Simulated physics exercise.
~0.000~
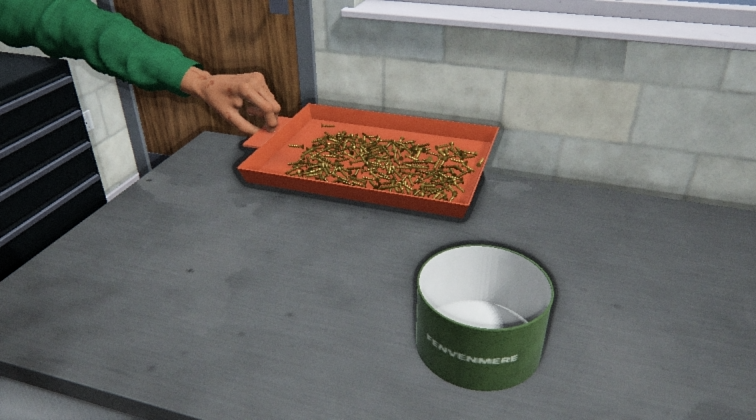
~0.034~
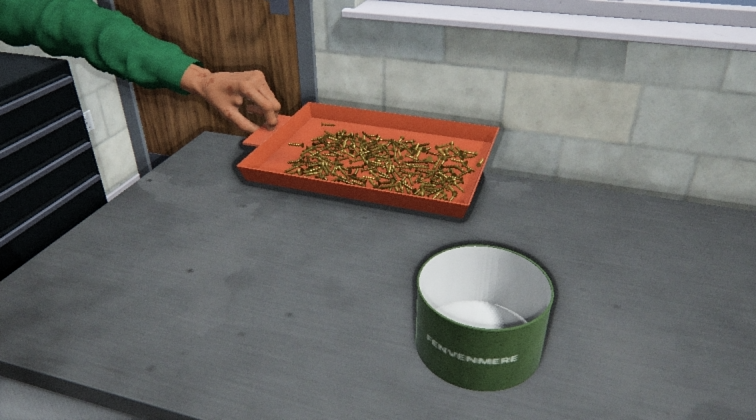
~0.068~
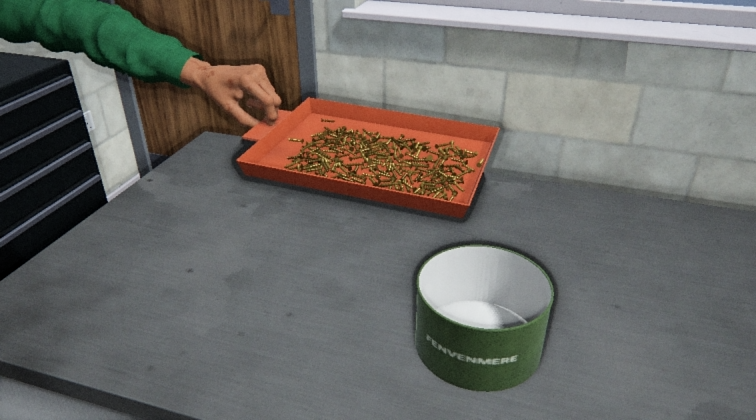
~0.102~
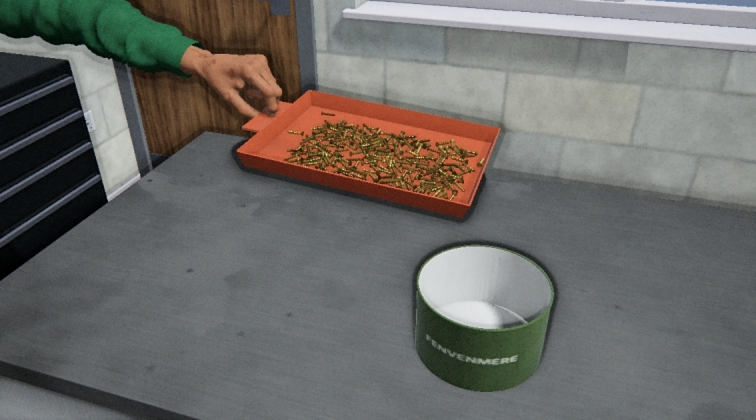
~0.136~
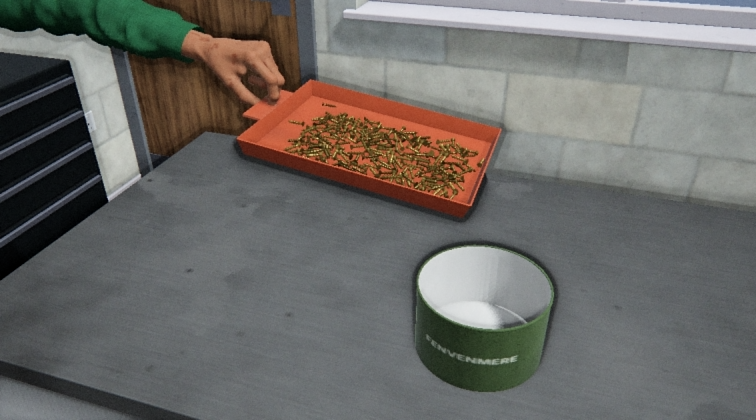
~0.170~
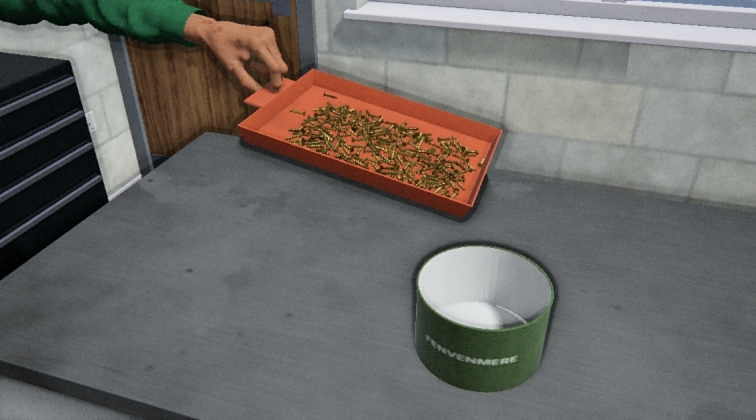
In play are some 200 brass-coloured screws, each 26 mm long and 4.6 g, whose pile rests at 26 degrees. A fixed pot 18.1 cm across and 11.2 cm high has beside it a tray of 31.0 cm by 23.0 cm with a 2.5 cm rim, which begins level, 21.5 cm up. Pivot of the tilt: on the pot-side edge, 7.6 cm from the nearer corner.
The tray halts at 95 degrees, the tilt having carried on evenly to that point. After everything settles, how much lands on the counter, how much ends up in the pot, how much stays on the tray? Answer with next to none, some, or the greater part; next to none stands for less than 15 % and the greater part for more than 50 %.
Counter: The greater part; pot: Some; tray: Next to none.
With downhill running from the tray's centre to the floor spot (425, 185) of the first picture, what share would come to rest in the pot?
100 %.
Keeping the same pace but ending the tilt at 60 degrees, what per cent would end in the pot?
Then about 20 per cent.
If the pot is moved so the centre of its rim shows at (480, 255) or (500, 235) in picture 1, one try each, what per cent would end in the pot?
Try one: ~ 55 %; try two: ~ 70 %.
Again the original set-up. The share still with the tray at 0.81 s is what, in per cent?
It comes to near 45 per cent.
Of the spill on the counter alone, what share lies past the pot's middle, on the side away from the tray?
90 %.
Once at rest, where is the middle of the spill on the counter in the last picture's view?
(536, 285).
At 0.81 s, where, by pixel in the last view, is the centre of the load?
I reckon close to (507, 190).
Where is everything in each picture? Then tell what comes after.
The first picture shows tray tilt 0 degrees, front corners at (245, 166) and (464, 201); middle of the pieces at (376, 163); pot at (485, 283).
The second picture shows tray tilt 1 degrees, front corners at (244, 164) and (464, 201); middle of the pieces at (376, 163).
The third picture shows tray tilt 2 degrees, front corners at (244, 159) and (464, 201); middle of the pieces at (376, 160).
The fourth picture shows tray tilt 5 degrees, front corners at (244, 150) and (465, 201), lowest corner right back; middle of the pieces at (376, 156).
The fifth picture shows tray tilt 8 degrees, front corners at (245, 138) and (466, 201), lowest corner right back; middle of the pieces at (377, 151).
The sixth picture shows tray tilt 12 degrees, front corners at (246, 125) and (467, 201), lowest corner right back; middle of the pieces at (378, 145); pot at (484, 284). Its pace works out near 105 degrees a second.
Then, at 0.55 s, tilt 52 degrees; the tray holds 100 %, the pot 0 %.
After 0.81 s, tilt 79 degrees; the tray holds 45 %, the pot 5 %.
Then, at 1.17 s, tilt 95 degrees; the tray holds 0 %, the pot 35 %.
By 2.0 s all is still; counter 60 %, pot 40 %, tray 0 %.
